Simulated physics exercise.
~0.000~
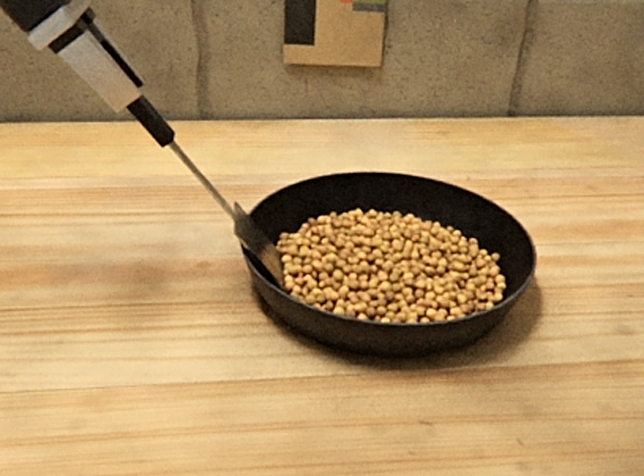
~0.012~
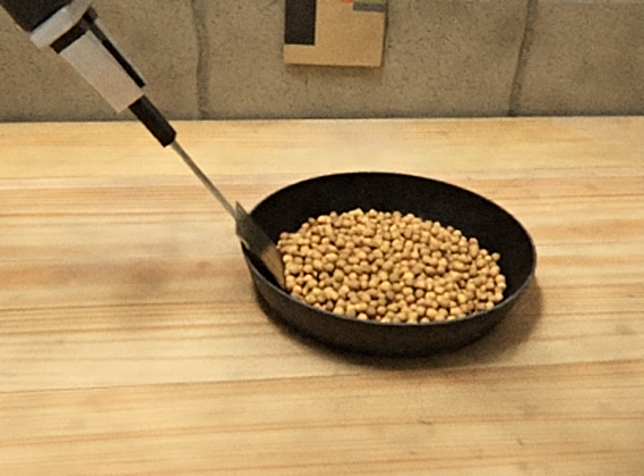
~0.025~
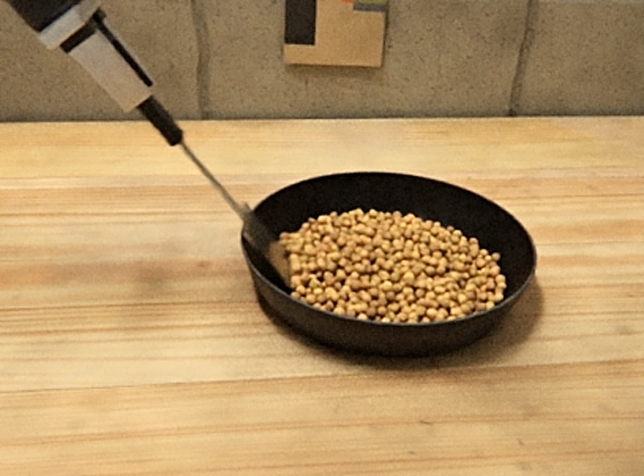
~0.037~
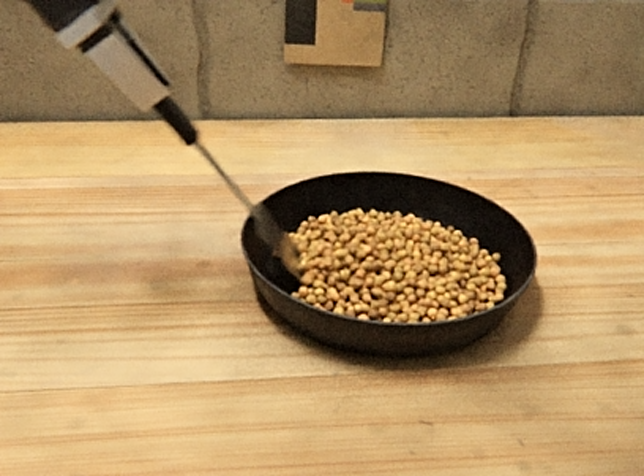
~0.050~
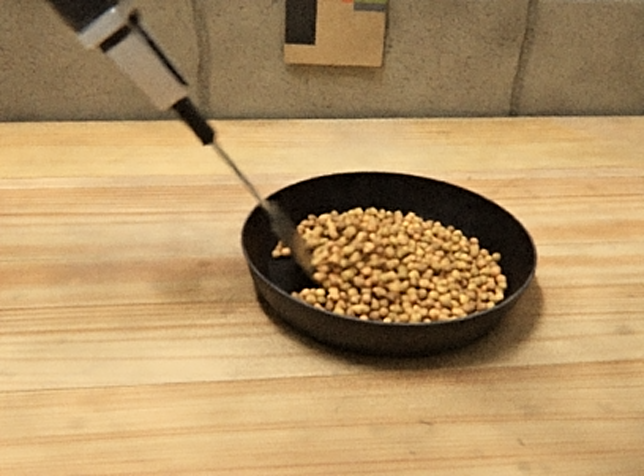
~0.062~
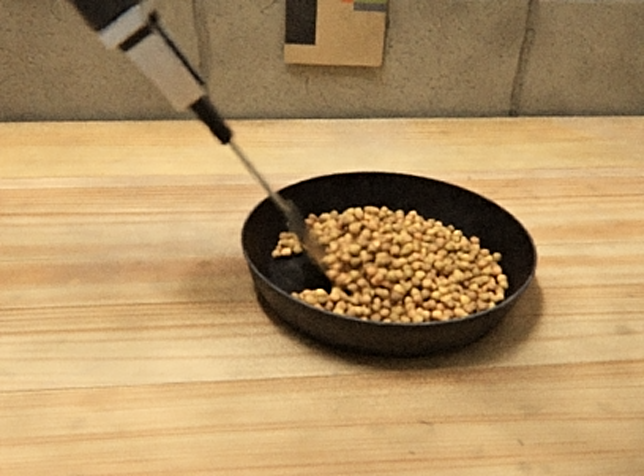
A pale wooden table top in front of a rough grey-brown wall is seen from slightly above by a camera that stays still. A round black frying pan full of tan dried chickpeas sits right of centre, and a robot's black and light-grey gripper reaches in from the upper left, holding a thin spatula at the pan's left side. The spatula barely moves at first, then pushes rightward into the chickpeas, heaping them slightly and baring dark pan behind it.
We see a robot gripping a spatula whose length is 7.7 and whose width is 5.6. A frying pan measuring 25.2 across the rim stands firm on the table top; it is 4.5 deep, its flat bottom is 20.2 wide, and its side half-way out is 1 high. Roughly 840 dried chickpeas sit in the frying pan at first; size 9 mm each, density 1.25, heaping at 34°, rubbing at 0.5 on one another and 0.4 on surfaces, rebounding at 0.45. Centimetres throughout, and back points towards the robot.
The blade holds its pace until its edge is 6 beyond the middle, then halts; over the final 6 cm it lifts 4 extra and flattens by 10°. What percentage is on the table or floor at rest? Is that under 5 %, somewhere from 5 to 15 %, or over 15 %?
It is from 5 to 15 %.
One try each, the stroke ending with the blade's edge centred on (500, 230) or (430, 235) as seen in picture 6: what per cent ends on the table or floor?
Try 1: Approx. 10 %; try 2: Approx. 5 %.
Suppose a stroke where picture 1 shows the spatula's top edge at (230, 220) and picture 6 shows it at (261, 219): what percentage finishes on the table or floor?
Some 0 percent ends up on the table or floor.
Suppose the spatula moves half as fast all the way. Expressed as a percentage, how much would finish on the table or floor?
0 %.
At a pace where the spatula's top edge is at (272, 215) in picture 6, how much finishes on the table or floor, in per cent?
Estimate: Close to 0 %.
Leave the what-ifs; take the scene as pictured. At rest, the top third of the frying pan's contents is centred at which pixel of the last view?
Around (462, 257).
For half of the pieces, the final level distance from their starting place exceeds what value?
3 cm.
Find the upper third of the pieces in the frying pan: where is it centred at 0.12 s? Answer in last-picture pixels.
Near (418, 254).
After 0.09 s, sloping 55°, highest piece 5 above the table; 843 in the frying pan.
After 0.12 s, sloping 51°, highest piece 6 above the table; 843 in the frying pan.
After 0.34 s, sloping 45°, highest piece 5 above the table; 780 in the frying pan, 62 on the table or floor, 1 on the blade or in flight.
After 1.39 s, sloping 45°, highest piece 4 above the table; 779 in the frying pan, 64 on the table or floor.
In the end, 779 in the frying pan, 64 on the table or floor. That is 8 % on the table or floor.
